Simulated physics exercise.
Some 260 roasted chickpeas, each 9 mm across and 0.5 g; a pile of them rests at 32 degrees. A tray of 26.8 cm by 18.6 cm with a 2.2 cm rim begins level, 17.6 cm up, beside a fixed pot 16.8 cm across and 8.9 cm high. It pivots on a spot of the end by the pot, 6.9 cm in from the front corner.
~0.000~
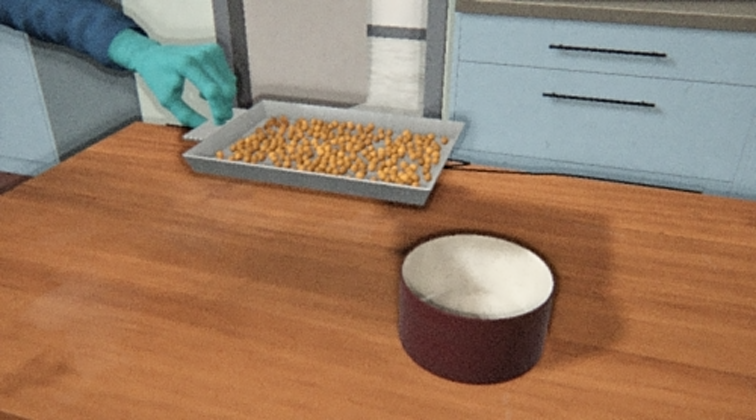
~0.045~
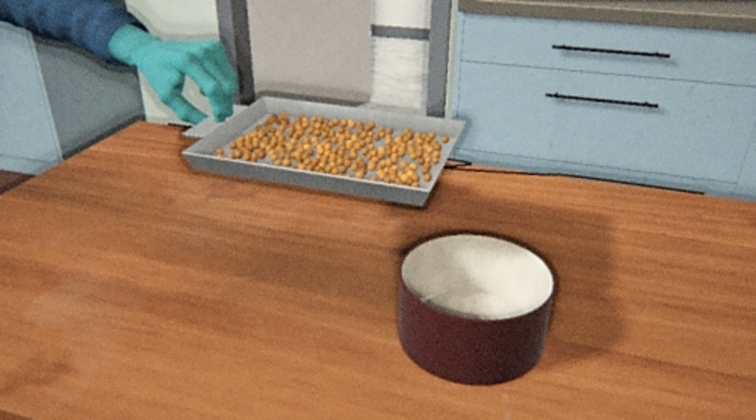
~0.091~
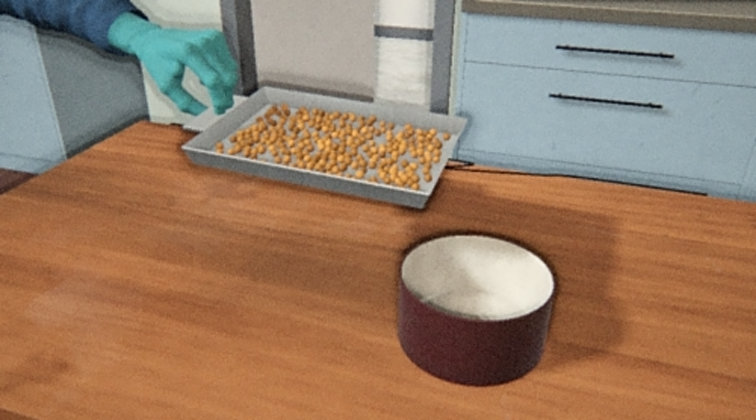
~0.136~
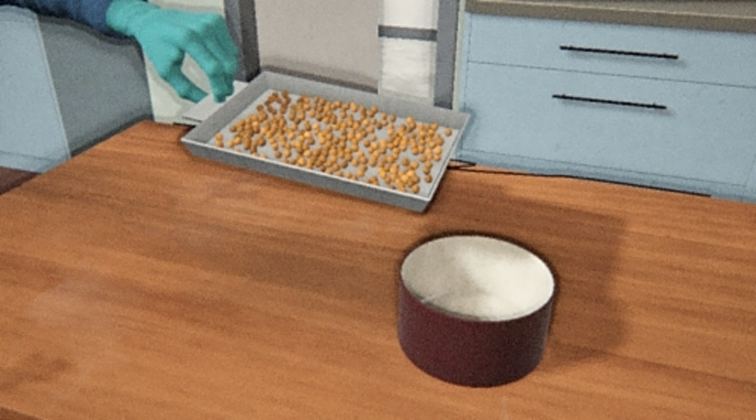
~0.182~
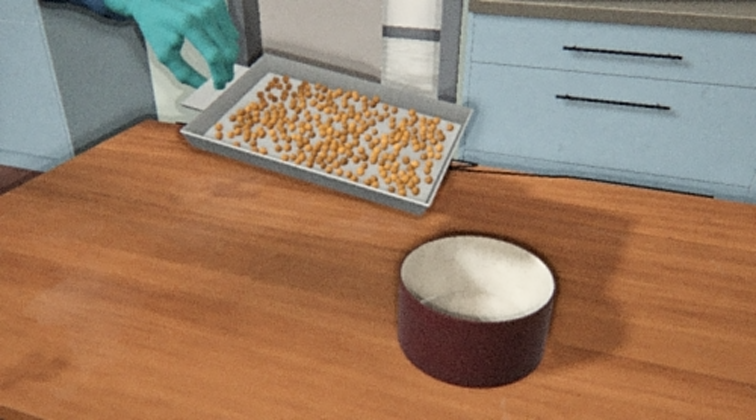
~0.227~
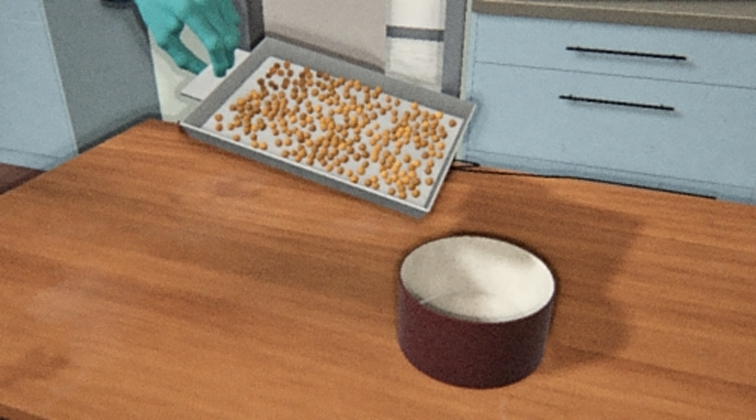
A gray tray of roasted chickpeas tilted steadily on a wooden counter, its far left side rising beside a teal-gloved hand, while a dark red pot with a pale inside sat still nearby.
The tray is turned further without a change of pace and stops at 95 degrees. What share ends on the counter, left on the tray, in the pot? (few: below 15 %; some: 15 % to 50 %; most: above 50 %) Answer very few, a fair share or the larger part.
On the counter: A fair share; left on the tray: Very few; in the pot: The larger part.
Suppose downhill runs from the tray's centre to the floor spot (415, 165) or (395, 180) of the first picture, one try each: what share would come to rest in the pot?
Some 55 and 100 per cent.
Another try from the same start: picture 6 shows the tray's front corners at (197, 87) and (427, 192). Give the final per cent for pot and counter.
Pot 85, counter 15.
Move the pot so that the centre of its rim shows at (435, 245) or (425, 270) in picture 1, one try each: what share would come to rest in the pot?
About 65 and 95 per cent.
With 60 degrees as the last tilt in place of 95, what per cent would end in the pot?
In that case some 20 per cent.
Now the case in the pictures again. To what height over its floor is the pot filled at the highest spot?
Roughly 2.5 cm.
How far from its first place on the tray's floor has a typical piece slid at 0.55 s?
About 6 cm.
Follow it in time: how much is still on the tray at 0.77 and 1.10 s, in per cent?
In turn: 80, 5.
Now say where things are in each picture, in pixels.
The first picture shows tray tilt 0 degrees, front corners at (193, 153) and (423, 185); middle of the pieces at (336, 152); pot at (476, 272).
The second picture shows tray tilt 1 degrees, front corners at (192, 151) and (423, 186); middle of the pieces at (336, 151).
The third picture shows tray tilt 4 degrees, front corners at (192, 145) and (423, 189), lowest corner right front; middle of the pieces at (336, 147).
The fourth picture shows tray tilt 9 degrees, front corners at (192, 138) and (423, 194), lowest corner right front; middle of the pieces at (337, 141).
The fifth picture shows tray tilt 14 degrees, front corners at (191, 129) and (423, 199), lowest corner right front; middle of the pieces at (338, 135).
The sixth picture shows tray tilt 19 degrees, front corners at (191, 121) and (423, 203), lowest corner right front; middle of the pieces at (346, 127); pot at (476, 274). The tray's pace is about 115 degrees a second.
Then, at 0.55 s, tilt 56 degrees; the tray holds 100 %, the pot 0 %.
After 0.77 s, tilt 81 degrees; the tray holds 80 %, the pot 5 %.
After 1.10 s, tilt 95 degrees; the tray holds 5 %, the pot 65 %.
By 1.7 s all is still; counter 35 %, tray 0 %, pot 65 %.
